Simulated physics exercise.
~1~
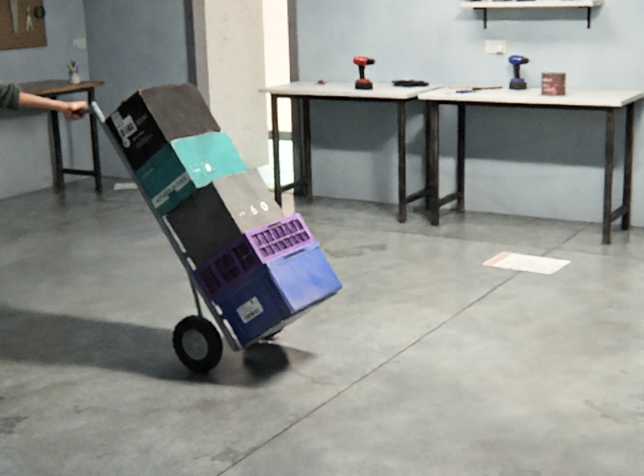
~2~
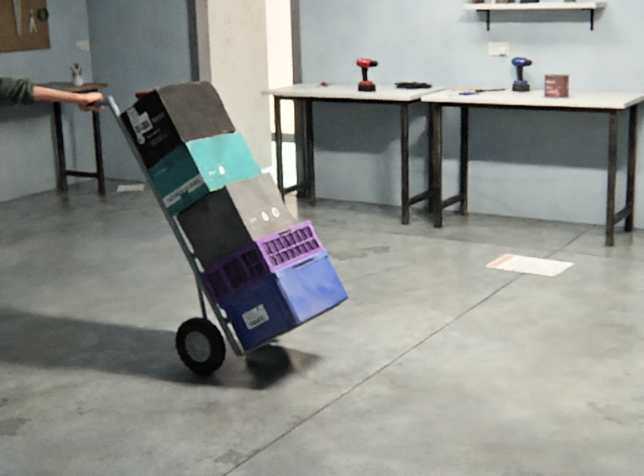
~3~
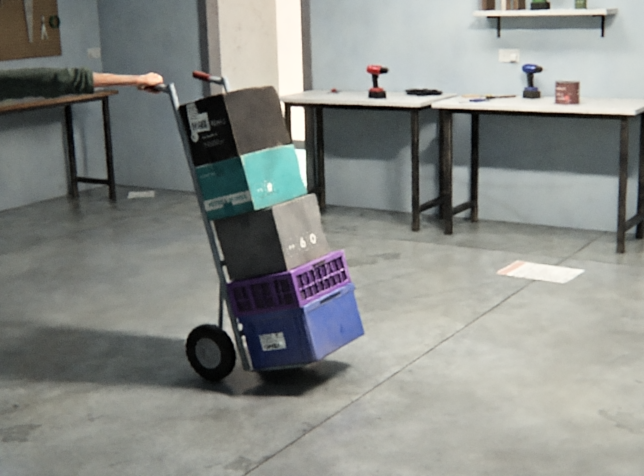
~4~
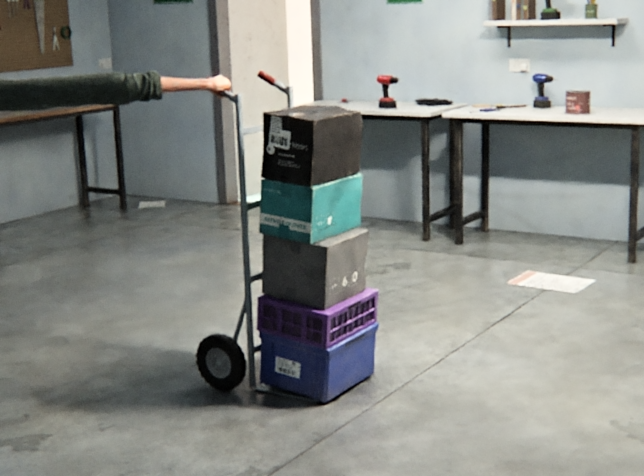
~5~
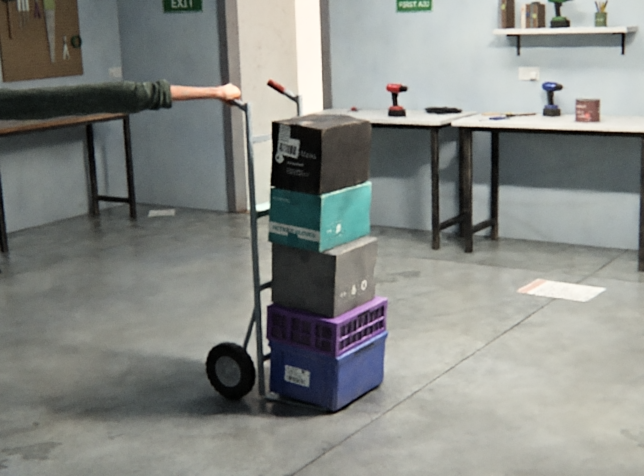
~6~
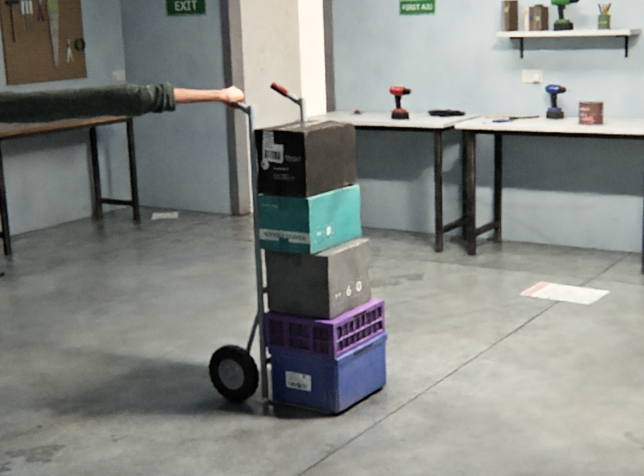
The clip shows a hand tipping a leaning hand truck forward until it stands upright, carrying a black parcel, turquoise box, grey box, purple crate and blue tote. The upper boxes then shift slightly left toward the frame, and the stack remains standing, the hand still on the handle.
